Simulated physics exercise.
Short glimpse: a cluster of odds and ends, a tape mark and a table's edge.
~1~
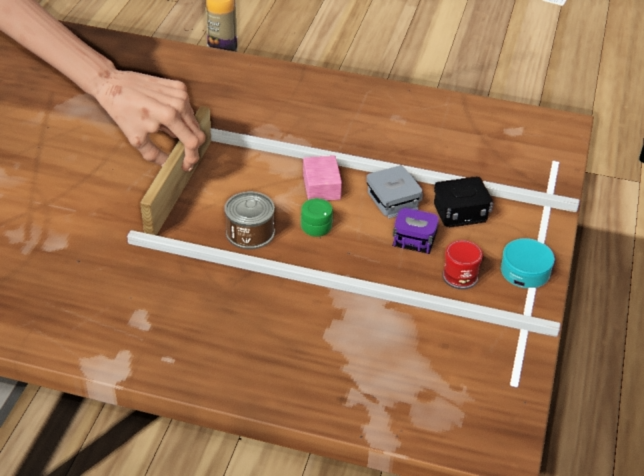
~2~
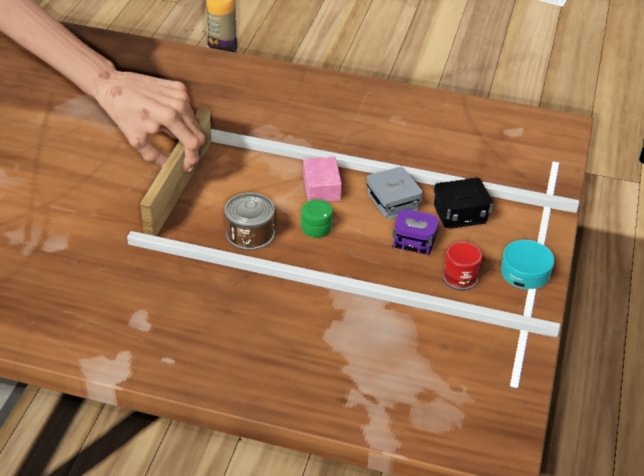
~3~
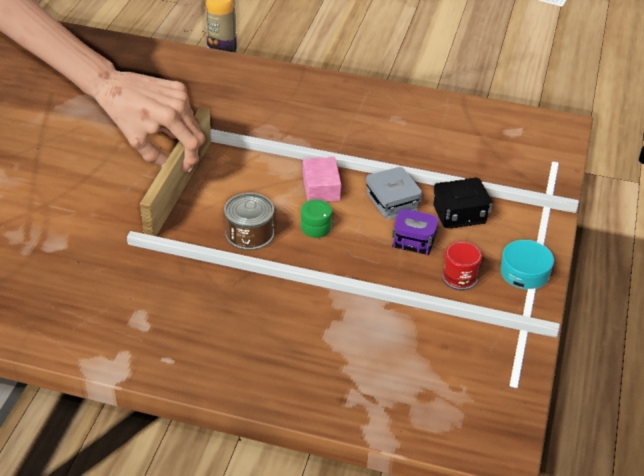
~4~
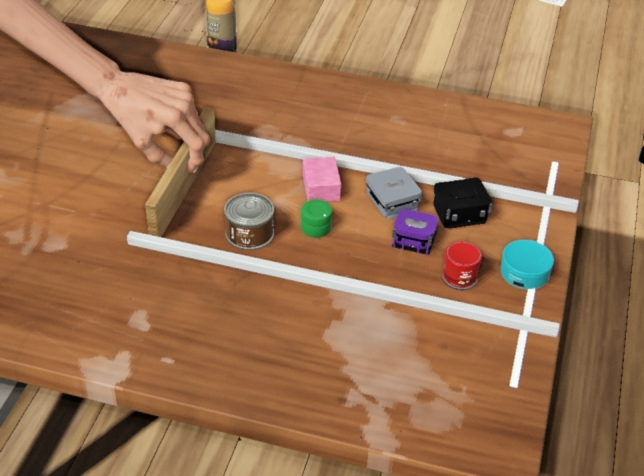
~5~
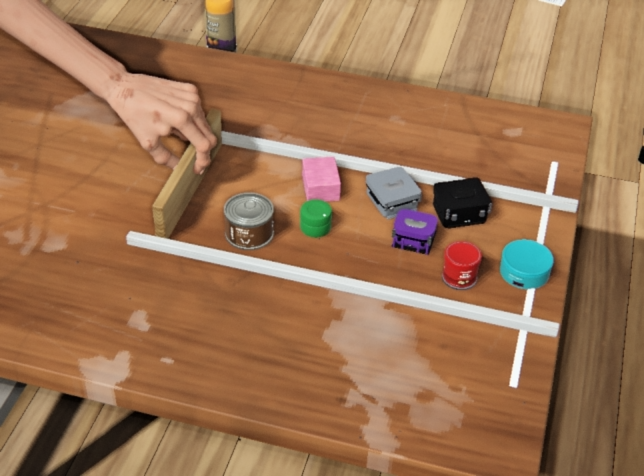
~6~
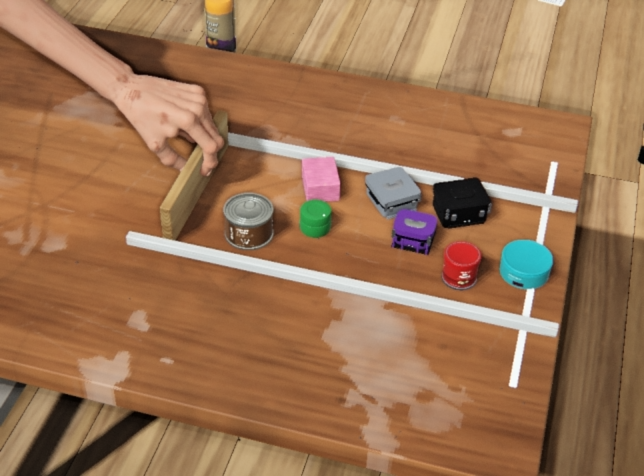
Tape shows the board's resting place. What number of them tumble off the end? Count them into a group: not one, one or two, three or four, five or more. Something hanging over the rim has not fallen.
Spilled: More than four.
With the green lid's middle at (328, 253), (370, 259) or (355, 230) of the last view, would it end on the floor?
Place by place: It is pushed off, it is pushed off, it is safe.
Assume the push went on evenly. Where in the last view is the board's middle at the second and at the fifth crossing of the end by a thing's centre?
Near (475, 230) and (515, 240).
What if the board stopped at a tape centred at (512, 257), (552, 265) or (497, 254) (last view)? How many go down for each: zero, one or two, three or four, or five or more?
Three to four; more than four; 1 or 2.
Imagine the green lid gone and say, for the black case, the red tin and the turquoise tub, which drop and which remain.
Result: Black case comes off, red tin comes off, turquoise tub comes off.
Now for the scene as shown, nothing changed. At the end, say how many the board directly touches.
It's 3.
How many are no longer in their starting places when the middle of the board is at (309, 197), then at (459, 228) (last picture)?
Counting first: 3, next 8.
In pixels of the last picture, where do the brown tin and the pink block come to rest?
Final spots - brown tin (558, 288), pink block (559, 230).
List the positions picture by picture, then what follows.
In the first frame, turquoise tub (527, 264); red tin (462, 265); black case (462, 203); board (178, 170); tape (537, 261).
In the second frame, red tin (462, 266); pink block (322, 180).
In the third frame, black case (462, 204); purple case (415, 232).
In the fourth frame, turquoise tub (527, 264); board (183, 172).
In the fifth frame, red tin (461, 266); green lid (316, 219).
In the sixth frame, turquoise tub (526, 264); red tin (461, 266); black case (461, 204); board (197, 175); tape (536, 262).
Soon after, none off yet; turquoise tub at rest near (526, 264); red tin at rest near (461, 266); black case at rest near (461, 204).
After that, none off yet; turquoise tub at rest near (526, 264); red tin displaced a little near (477, 269); black case displaced about its own width near (526, 218).
In the end, the number that fall off is five or more; gone, grey case, purple case, black case, red tin and turquoise tub.
